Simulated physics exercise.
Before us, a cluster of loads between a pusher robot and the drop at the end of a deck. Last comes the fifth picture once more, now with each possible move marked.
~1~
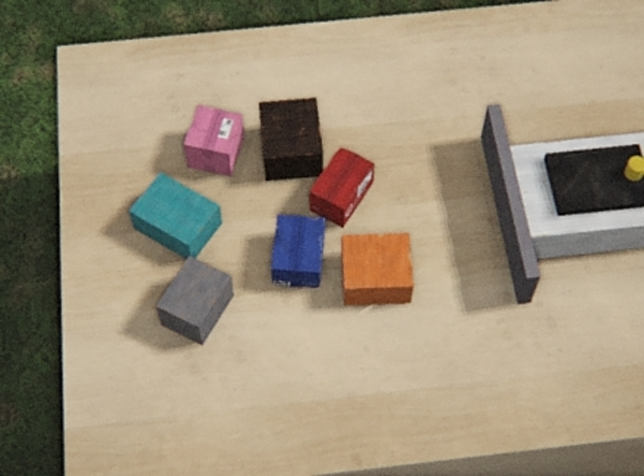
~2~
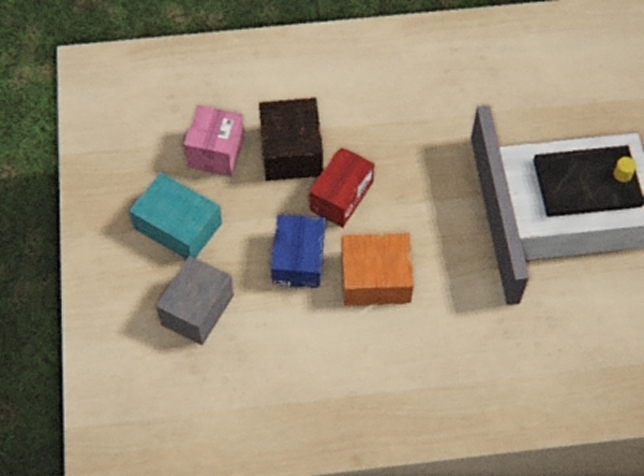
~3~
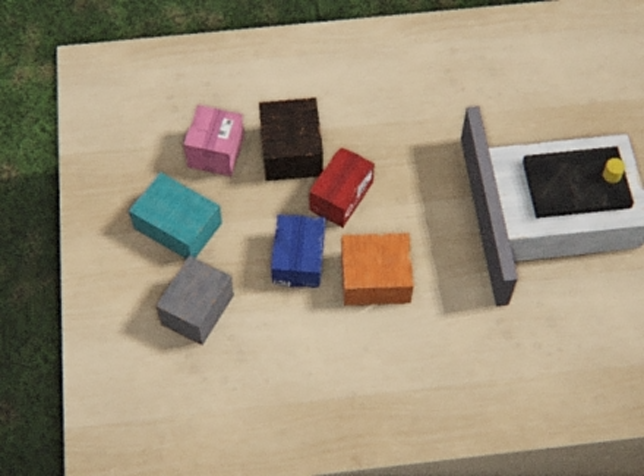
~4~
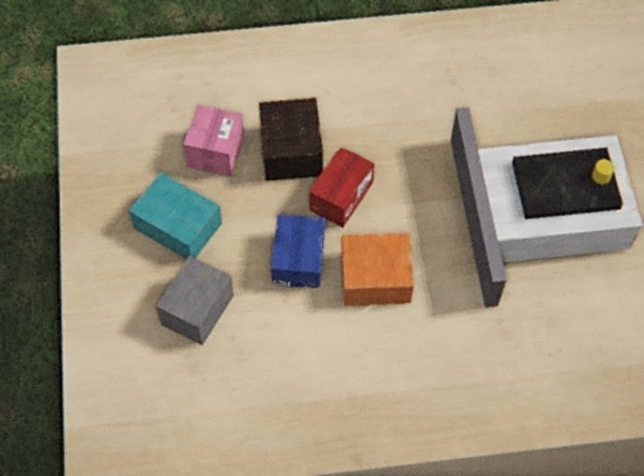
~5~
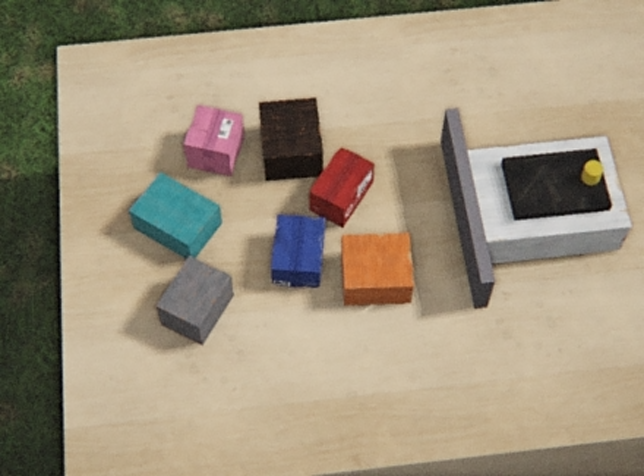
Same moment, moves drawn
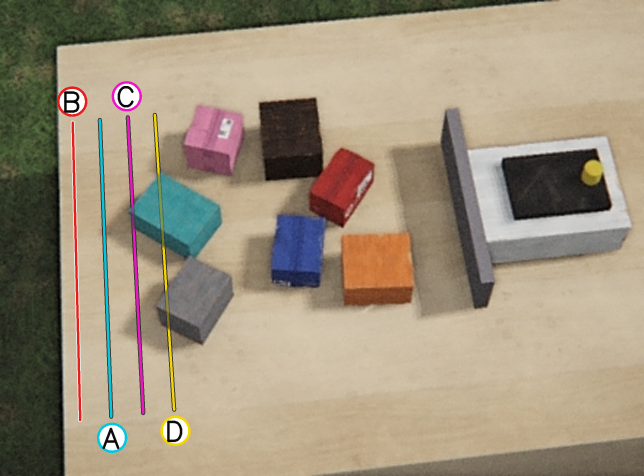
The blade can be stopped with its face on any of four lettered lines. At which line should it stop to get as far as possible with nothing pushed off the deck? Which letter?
Stop at D.
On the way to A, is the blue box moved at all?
By then, yes.
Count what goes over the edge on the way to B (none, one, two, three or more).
By then, three or more.
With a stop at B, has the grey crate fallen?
Yes.
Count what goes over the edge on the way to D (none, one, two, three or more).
In all, none.
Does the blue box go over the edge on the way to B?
Yes.
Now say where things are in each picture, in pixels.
The first frame shows red parcel (342, 186); grey crate (195, 300); pink box (215, 141).
The second frame shows robot (581, 180); black crate (291, 139).
The third frame shows robot (570, 182); blue box (299, 251).
The fourth frame shows robot (559, 183); red parcel (342, 186).
The fifth frame shows robot (549, 184); pink box (215, 141); black crate (291, 139); orange crate (377, 269).
On the marked copy, A at (105, 258); B at (76, 261); C at (135, 255); D at (164, 252).
Taking D. A third of the way, robot (440, 195); black crate (283, 138); orange crate (327, 276).
Two thirds of the way, robot (332, 206); turquoise crate (147, 198); grey crate (159, 317).
When it is over, robot (246, 215); grey crate (70, 327); blue box (89, 251); nothing has fallen.
As for the rest, A drops the blue box, turquoise crate and grey crate; B drops the blue box, turquoise crate, red parcel, grey crate and orange crate; C drops the grey crate.
